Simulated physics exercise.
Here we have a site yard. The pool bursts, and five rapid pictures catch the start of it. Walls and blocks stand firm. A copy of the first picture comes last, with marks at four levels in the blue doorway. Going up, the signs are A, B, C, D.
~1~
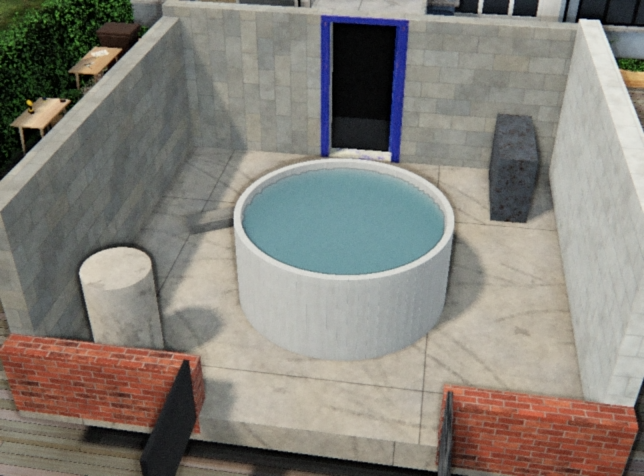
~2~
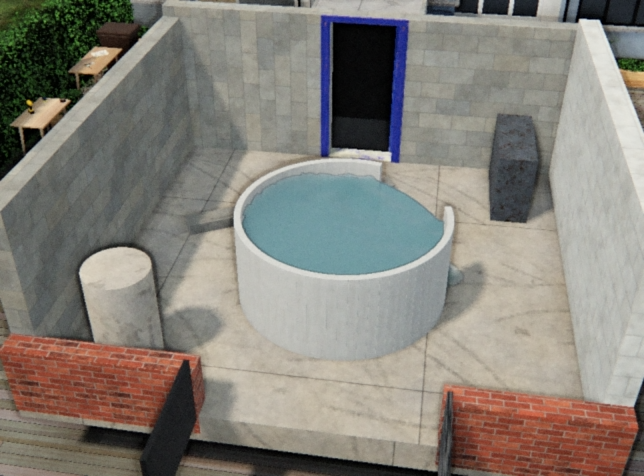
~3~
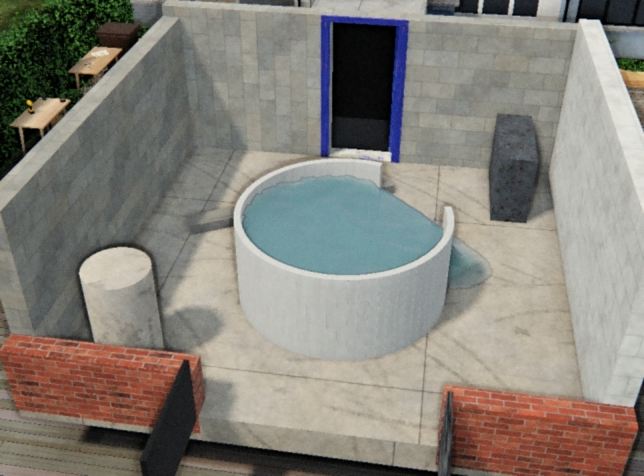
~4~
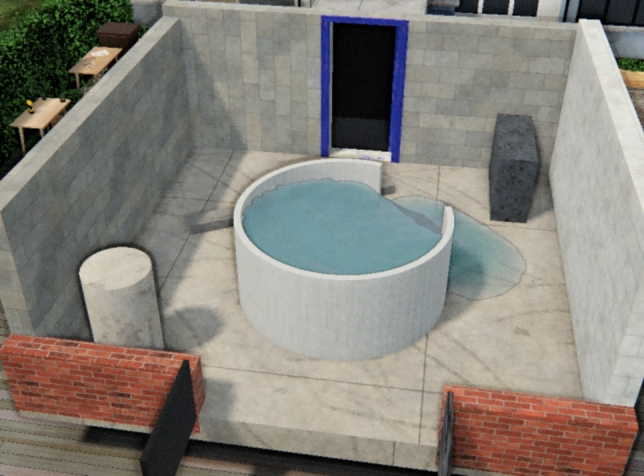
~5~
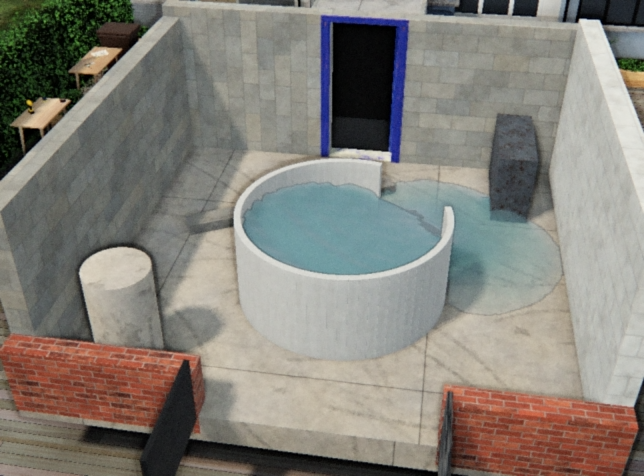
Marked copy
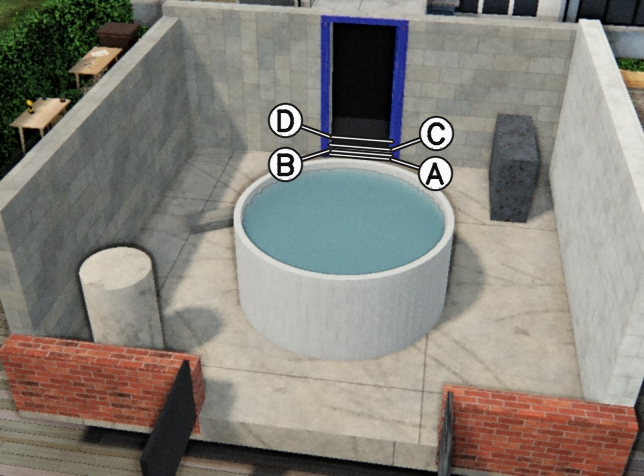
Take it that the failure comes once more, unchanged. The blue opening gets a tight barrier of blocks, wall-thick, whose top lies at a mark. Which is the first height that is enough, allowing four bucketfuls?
C is the one.
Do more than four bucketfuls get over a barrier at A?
Yes, it does.
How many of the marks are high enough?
Two of them.
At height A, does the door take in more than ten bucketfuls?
Yes, clearly.
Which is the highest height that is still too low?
That would be B.
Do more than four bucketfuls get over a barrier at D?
No, that is safe.
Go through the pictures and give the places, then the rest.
Water in the pool at rest, its middle at (344, 218); foot of the blue doorway at (360, 159); open gate at (320, 366).
Water covers 2 % of the ground, its front hidden from here.
Water covers 5 % of the ground and shows as far out as (477, 277).
Water covers 11 % of the ground and shows as far out as (514, 261).
Water covers 20 % of the ground and shows as far out as (441, 185).
On the marked copy, A at (360, 156); B at (360, 153); C at (360, 147); D at (360, 139); from the bottom up A, B, C, D.
With A, dozens of bucketfuls pour in.
With B, about 8 bucketfuls get in.
With C, a splash gets over, under a bucket.
With D, nothing gets over.
